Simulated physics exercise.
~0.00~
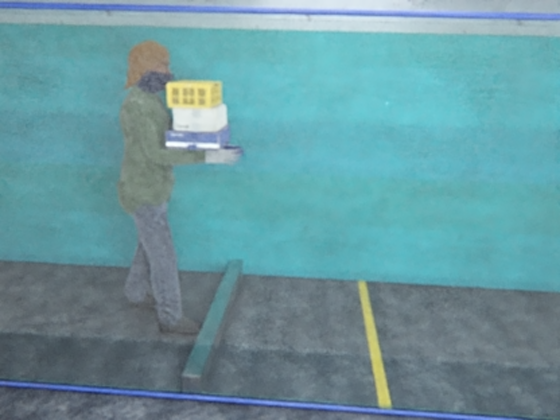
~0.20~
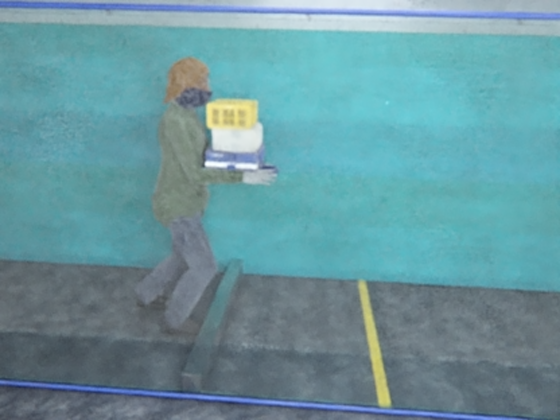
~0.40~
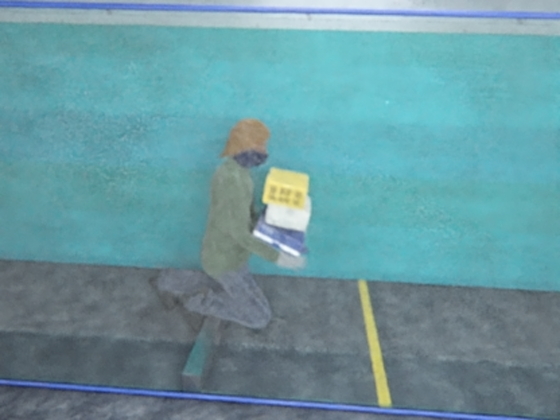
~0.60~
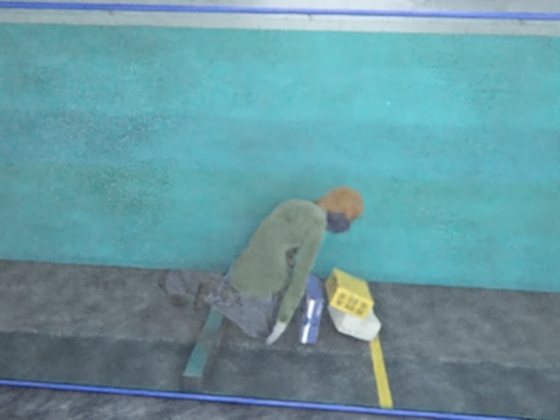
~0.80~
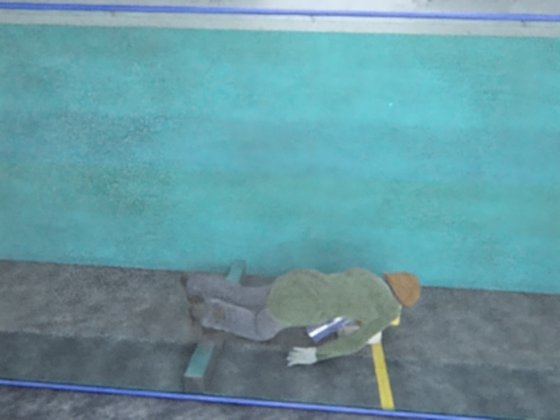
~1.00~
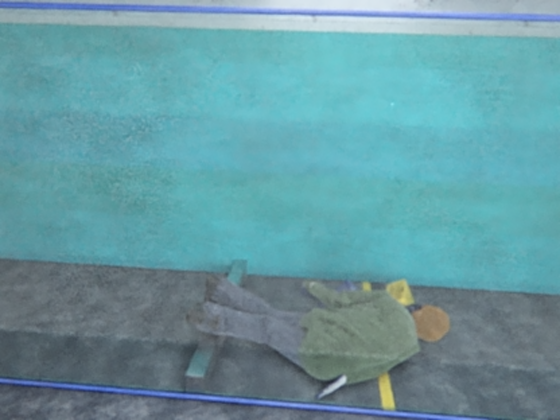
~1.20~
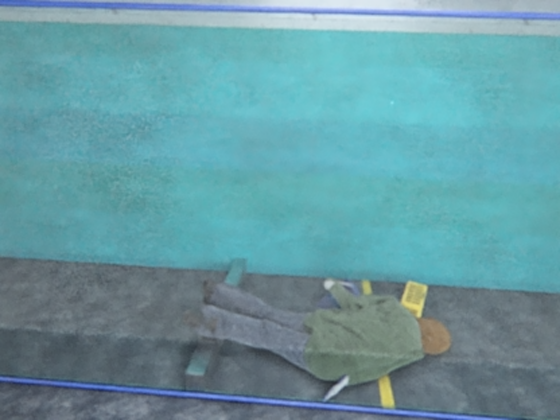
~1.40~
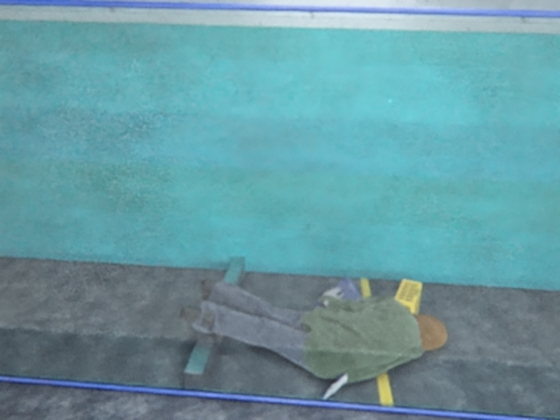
On a grey floor before a teal wall, a masked person carrying a yellow crate, white parcel and blue carton pitched forward to the right over a low rail, dropped the stack and ended face down, head and crate past the yellow line, carton short.
